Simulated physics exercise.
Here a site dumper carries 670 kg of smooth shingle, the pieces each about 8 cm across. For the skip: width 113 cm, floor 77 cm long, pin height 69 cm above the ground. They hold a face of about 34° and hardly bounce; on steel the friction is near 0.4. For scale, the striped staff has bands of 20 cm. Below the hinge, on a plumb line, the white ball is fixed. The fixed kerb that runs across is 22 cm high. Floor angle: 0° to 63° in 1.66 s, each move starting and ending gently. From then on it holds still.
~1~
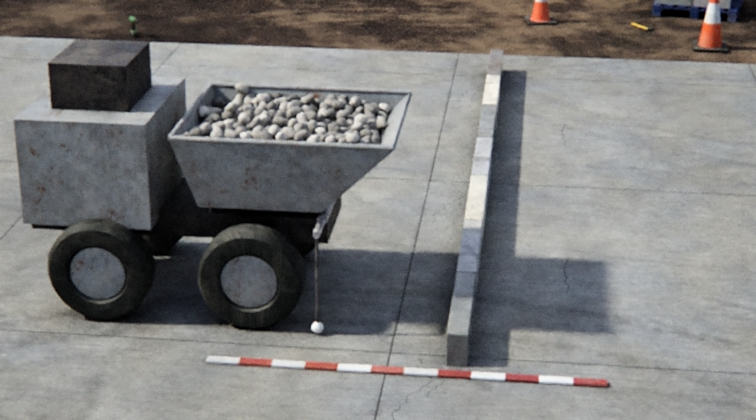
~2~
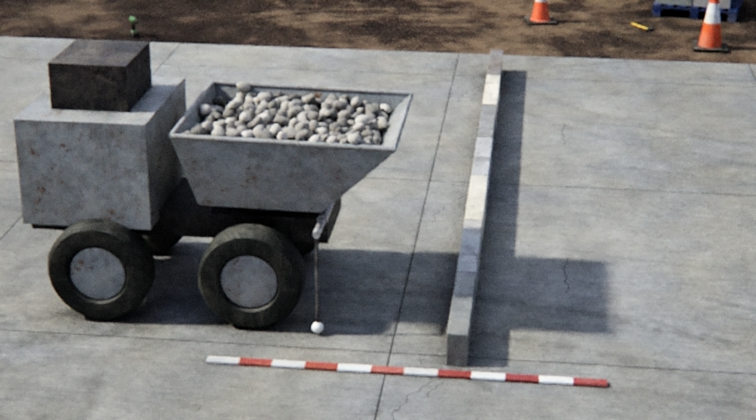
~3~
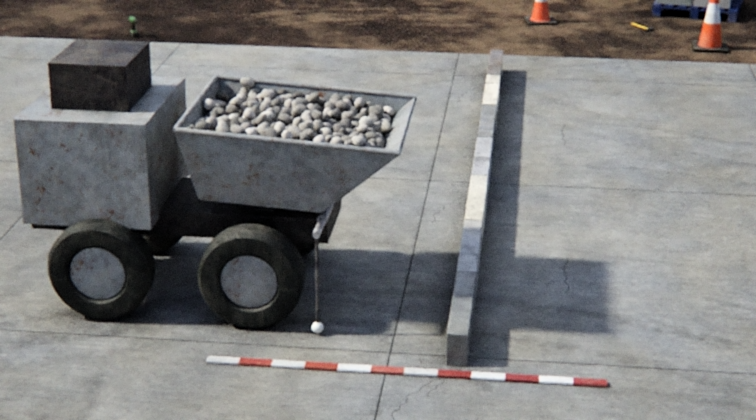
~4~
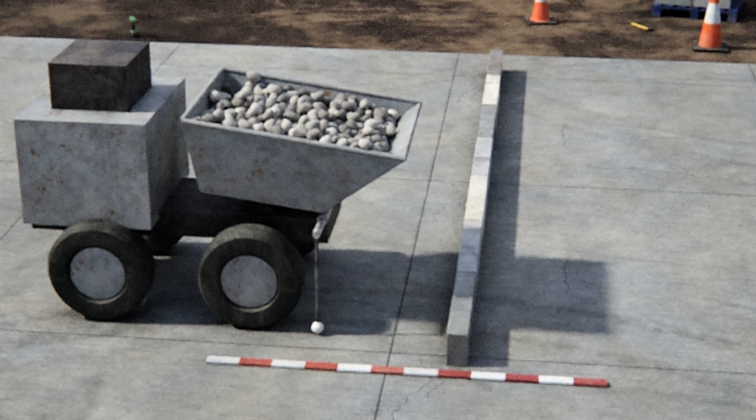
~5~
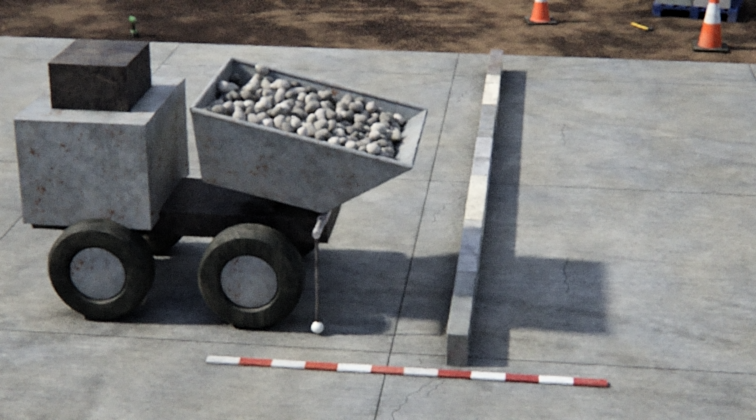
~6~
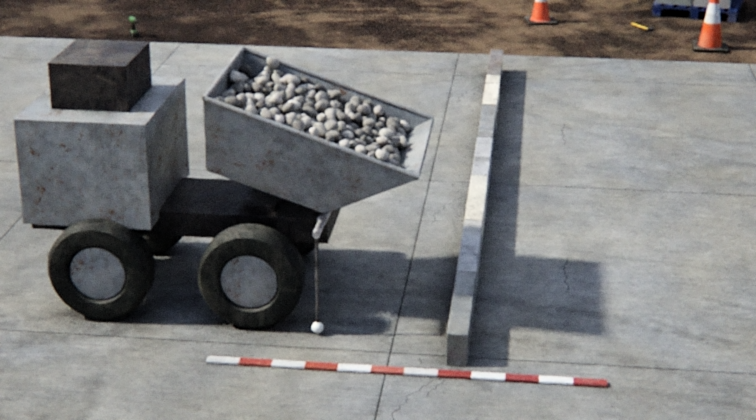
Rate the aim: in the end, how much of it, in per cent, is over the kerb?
Near 85 per cent.
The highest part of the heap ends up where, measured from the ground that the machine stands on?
Close to 38 cm above that ground.
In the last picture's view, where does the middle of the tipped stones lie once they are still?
Centre estimate: Around (522, 293).
A little later the floor is at 53°; 100 % in the skip; the foremost stones are at (442, 218).
Then the floor is at 63°; 64 % in the skip, 12 % on this side of the kerb, 23 % over the kerb; the foremost stones are at (546, 310).
Later still the floor is at 63°; 33 % in the skip, 14 % on this side of the kerb, 54 % over the kerb; the foremost stones are at (647, 310).
In the end the floor is at 63°; 0 % in the skip, 17 % on this side of the kerb, 83 % over the kerb; the foremost stones are past the picture's edge.
